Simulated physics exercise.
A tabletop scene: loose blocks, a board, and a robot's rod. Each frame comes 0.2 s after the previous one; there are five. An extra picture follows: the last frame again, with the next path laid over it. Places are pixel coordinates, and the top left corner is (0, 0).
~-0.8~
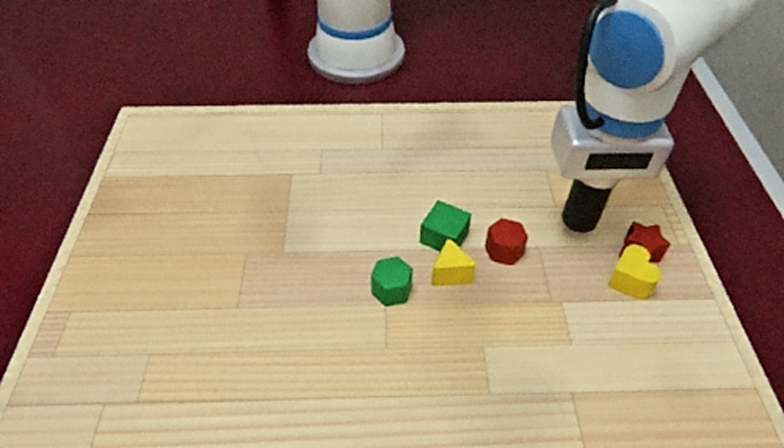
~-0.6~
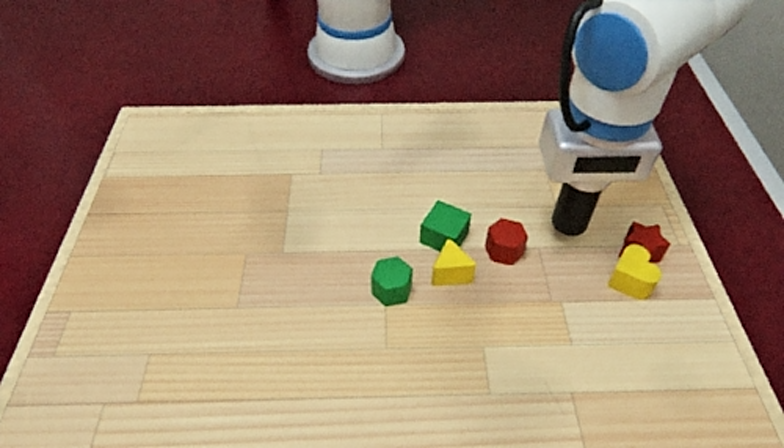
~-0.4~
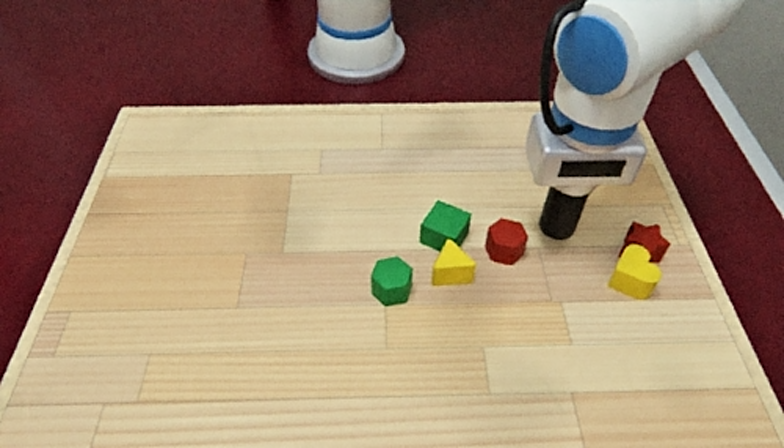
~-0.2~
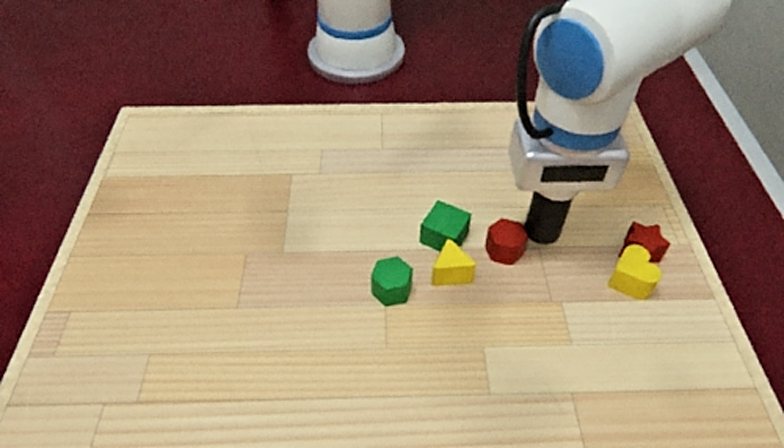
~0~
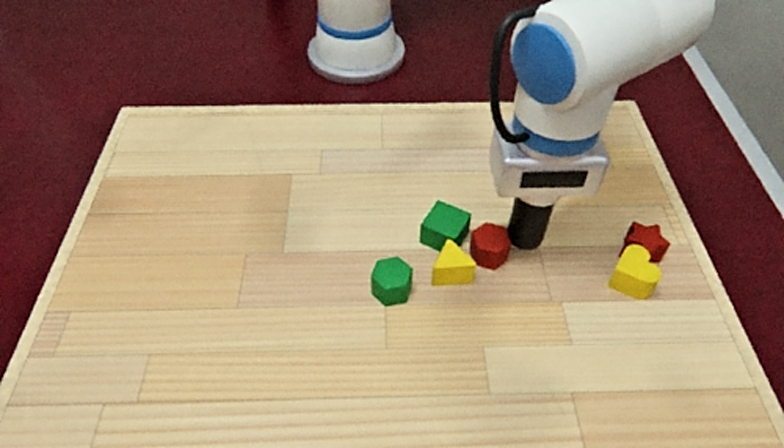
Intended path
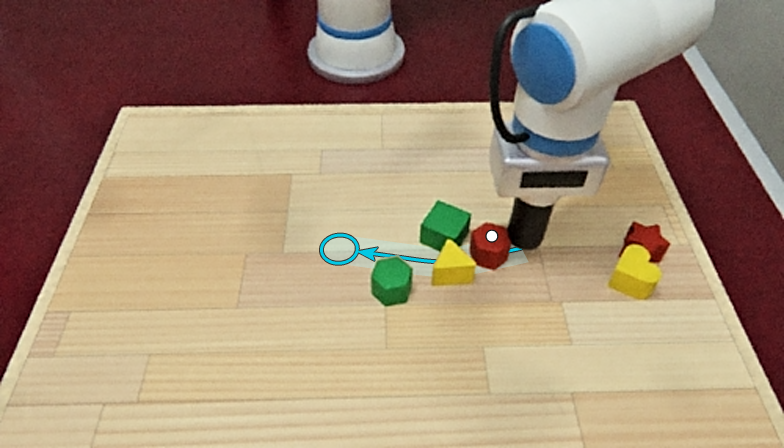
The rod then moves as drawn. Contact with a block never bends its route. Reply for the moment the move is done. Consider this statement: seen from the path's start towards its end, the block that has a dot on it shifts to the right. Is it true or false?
False.
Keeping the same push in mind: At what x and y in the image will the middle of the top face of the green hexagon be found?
(366, 286)
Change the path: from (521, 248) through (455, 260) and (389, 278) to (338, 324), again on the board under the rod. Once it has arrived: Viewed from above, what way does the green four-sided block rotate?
Clockwise from above.
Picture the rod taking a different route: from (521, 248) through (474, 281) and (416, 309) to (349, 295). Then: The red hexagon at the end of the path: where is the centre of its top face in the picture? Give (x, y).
The middle of its upper face should be somewhere near (427, 253).
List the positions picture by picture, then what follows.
Tip of the rod at (579, 220), middles of tops, green hexagon at (392, 272), green four-sided block at (446, 218), yellow triangle at (453, 256), red hexagon at (508, 232), in the first picture.
Rod at (569, 223), nothing pushed, in the second picture.
Rod at (557, 227), nothing pushed, in the third picture.
Rod at (542, 231), nothing pushed, in the fourth picture.
Rod at (525, 236), green hexagon at (392, 272), green four-sided block at (446, 218), yellow triangle at (453, 256), red hexagon at (492, 236), in the fifth picture.
The line goes from (521, 248) by way of (432, 261) to (339, 249); the dot is on the red hexagon.
On the path given first. One third of the way, rod at (465, 248); green hexagon at (386, 275), turned 15° clockwise; green four-sided block at (429, 216), turned 45° clockwise; yellow triangle at (421, 274), turned 35° anticlockwise; red hexagon at (430, 249).
Two thirds of the way, rod at (399, 245); green hexagon at (366, 286); green four-sided block at (422, 211), turned 65° clockwise; yellow triangle at (417, 280), turned 50° anticlockwise; red hexagon at (366, 253), turned 30° anticlockwise.
At the end, rod at (338, 237); green hexagon at (366, 286); green four-sided block at (422, 211), turned 65° clockwise; yellow triangle at (417, 280), turned 50° anticlockwise; red hexagon at (336, 260), turned 70° anticlockwise.
